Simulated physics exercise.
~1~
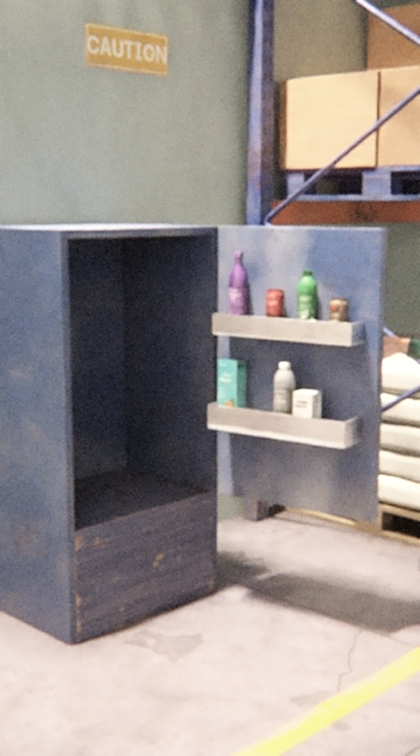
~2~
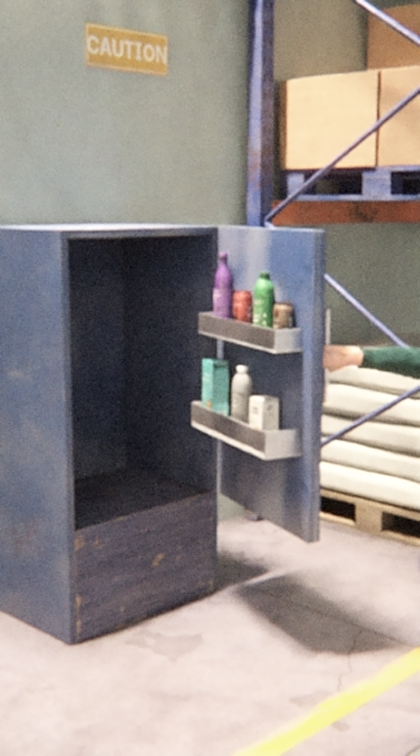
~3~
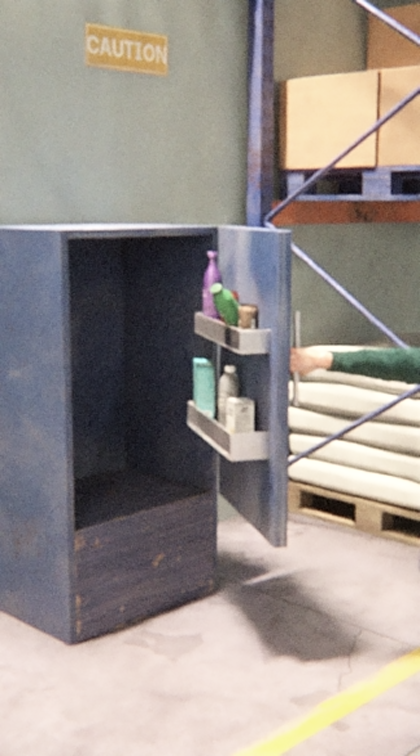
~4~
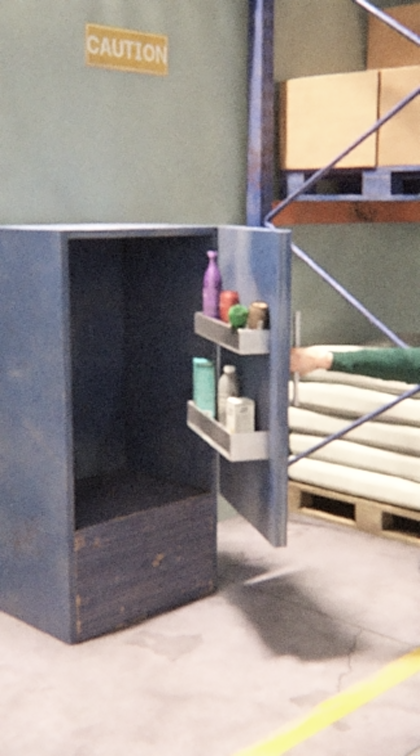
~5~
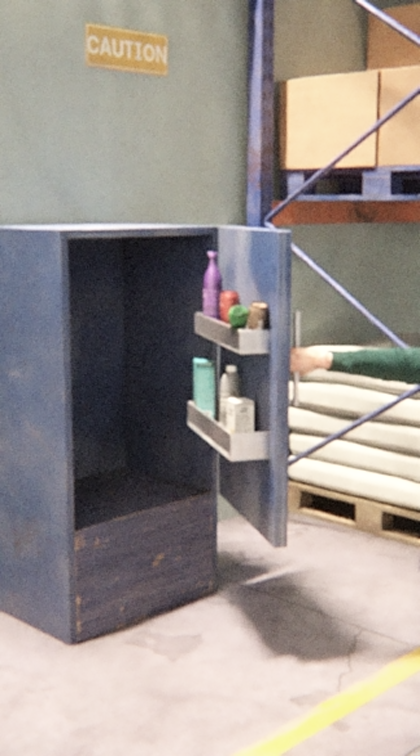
A hand in a green sleeve reaches in from the right and meets the open door of a blue locker, seen from the front in a warehouse, with a caution sign on the wall and shelving behind. Seven bottles, cans and cartons stand in two racks inside the door, including a purple bottle, a green bottle and a turquoise carton. The door swings left towards the locker and stops, still partly open, at the hand. The green bottle leans over, then falls onto its side in the upper rack. The brown can ends up leaning, while the others remain upright.
